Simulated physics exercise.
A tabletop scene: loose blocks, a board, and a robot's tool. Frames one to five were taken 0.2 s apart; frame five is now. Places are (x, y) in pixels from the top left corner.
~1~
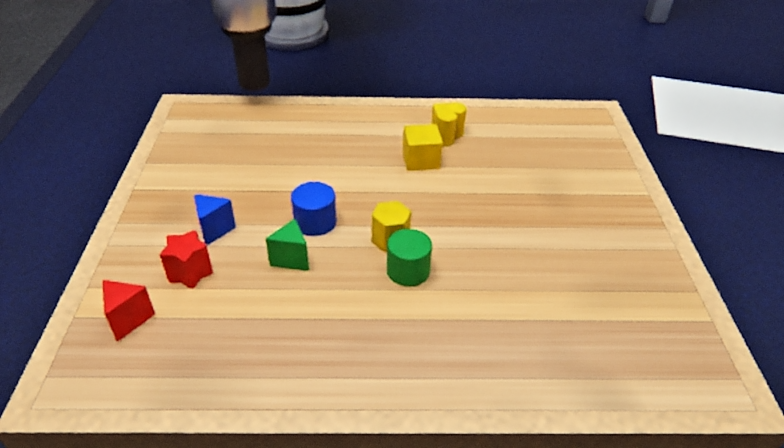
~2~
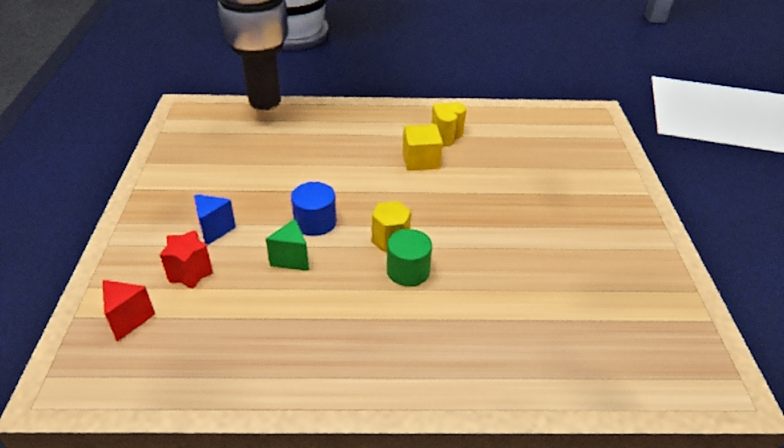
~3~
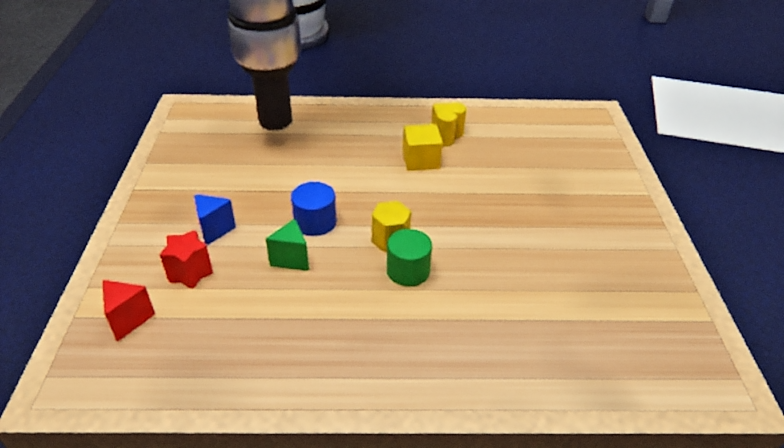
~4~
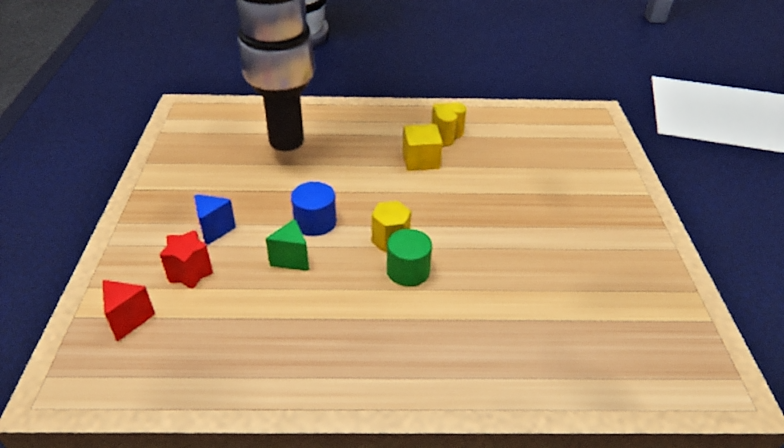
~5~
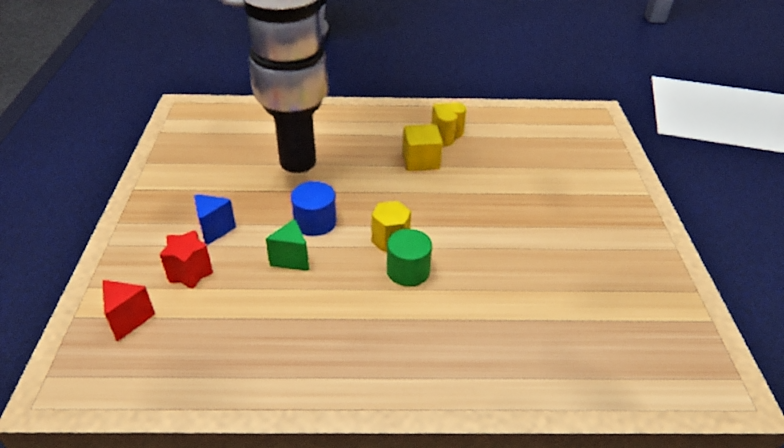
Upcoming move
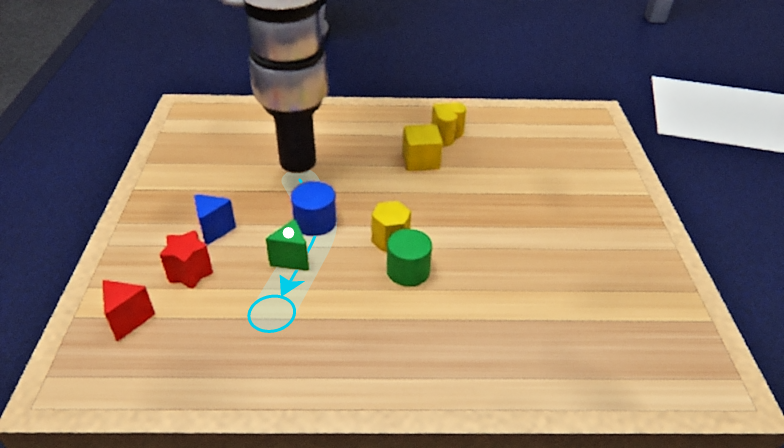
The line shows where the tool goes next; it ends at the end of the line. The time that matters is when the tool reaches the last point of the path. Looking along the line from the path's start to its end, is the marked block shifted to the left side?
No, I don't think so.
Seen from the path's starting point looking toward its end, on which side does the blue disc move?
Slides left.
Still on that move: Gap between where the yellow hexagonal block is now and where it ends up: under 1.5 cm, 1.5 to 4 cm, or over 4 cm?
My estimate: Under 1.5 cm.
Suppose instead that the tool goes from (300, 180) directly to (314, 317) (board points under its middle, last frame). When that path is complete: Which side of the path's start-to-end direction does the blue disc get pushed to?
Heads left.
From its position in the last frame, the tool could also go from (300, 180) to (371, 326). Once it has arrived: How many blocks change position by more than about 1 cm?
1 block.
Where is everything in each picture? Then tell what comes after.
Tip of the tool at (255, 84), middles of tops, green triangle at (288, 233), blue disc at (313, 194), yellow hexagonal block at (392, 212), in the first frame.
Tool at (265, 103), nothing pushed, in the second frame.
Tool at (276, 123), nothing pushed, in the third frame.
Tool at (287, 143), nothing pushed, in the fourth frame.
Tool at (298, 164), green triangle at (288, 233), blue disc at (313, 194), yellow hexagonal block at (392, 212), in the fifth frame.
The line goes from (300, 180) via (317, 217) and (302, 262), ending at (272, 313); the dot is on the green triangle.
The first path, step by step. One third of the way, tool at (316, 201); blue disc at (319, 218).
Two thirds of the way, tool at (299, 246); green triangle at (268, 250); blue disc at (325, 261).
At the end, tool at (269, 297); green triangle at (233, 277), turned 40° clockwise; blue disc at (326, 274); yellow hexagonal block unmoved.
